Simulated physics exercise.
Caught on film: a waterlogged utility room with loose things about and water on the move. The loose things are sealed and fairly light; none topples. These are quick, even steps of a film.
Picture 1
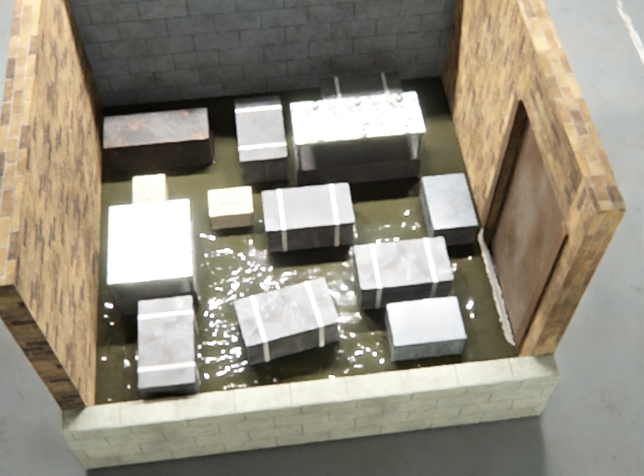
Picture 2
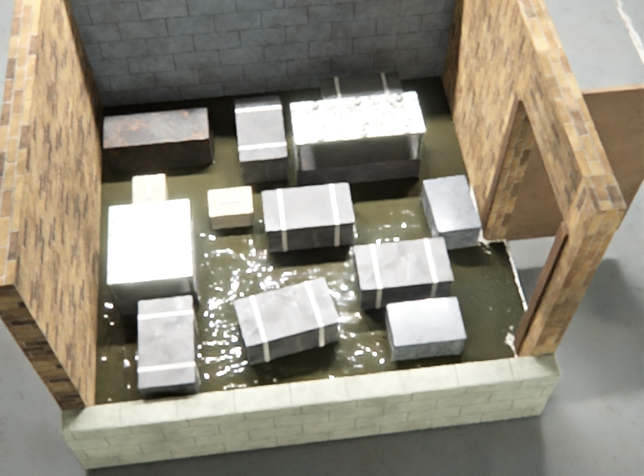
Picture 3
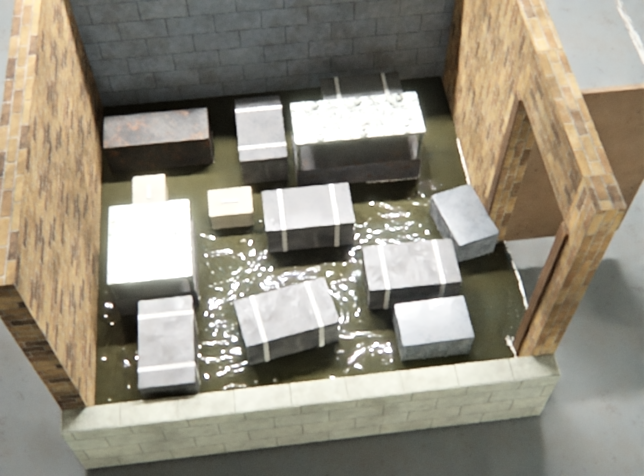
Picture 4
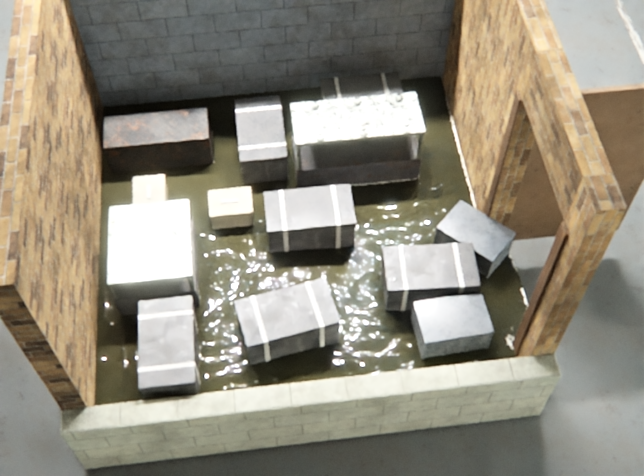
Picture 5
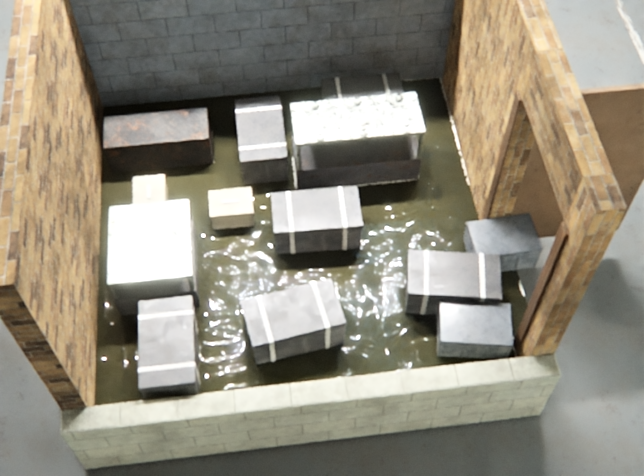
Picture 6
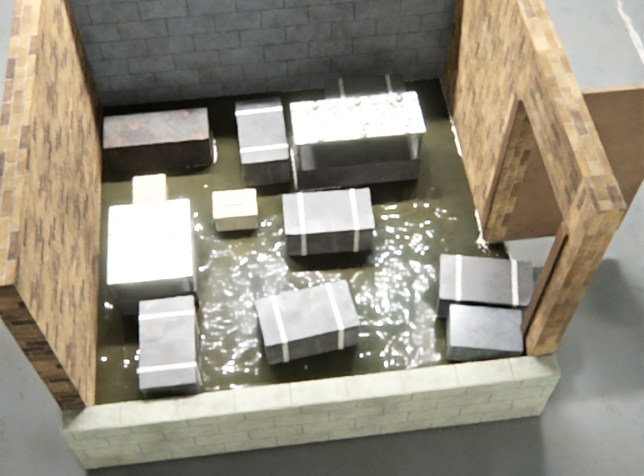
A brown door on the right swung outward from a flooded brick room, and a gray box drifted out through the opening while other nearby boxes floated right, the ones farther left barely shifting.
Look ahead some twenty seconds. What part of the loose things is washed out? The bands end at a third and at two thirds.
It is two thirds or above.
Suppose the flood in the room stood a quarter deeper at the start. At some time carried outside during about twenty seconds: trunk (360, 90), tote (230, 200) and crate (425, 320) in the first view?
One after the other: No, washed out, gone.
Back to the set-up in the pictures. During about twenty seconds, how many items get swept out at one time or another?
I count 8.
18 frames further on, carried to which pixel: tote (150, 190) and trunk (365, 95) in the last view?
Roughly at (217, 198) and (410, 99).
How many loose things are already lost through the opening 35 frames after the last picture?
That makes 7.
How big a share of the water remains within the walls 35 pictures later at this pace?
Roughly 40 per cent.
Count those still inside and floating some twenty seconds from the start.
It comes to 2.
A moment on, 3 of 10 are out; 7 afloat.
Next, 5 of 10 are out; 5 afloat.
Later, 7 of 10 are out; 3 afloat.
In the end, 8 of 10 are out; 2 afloat.
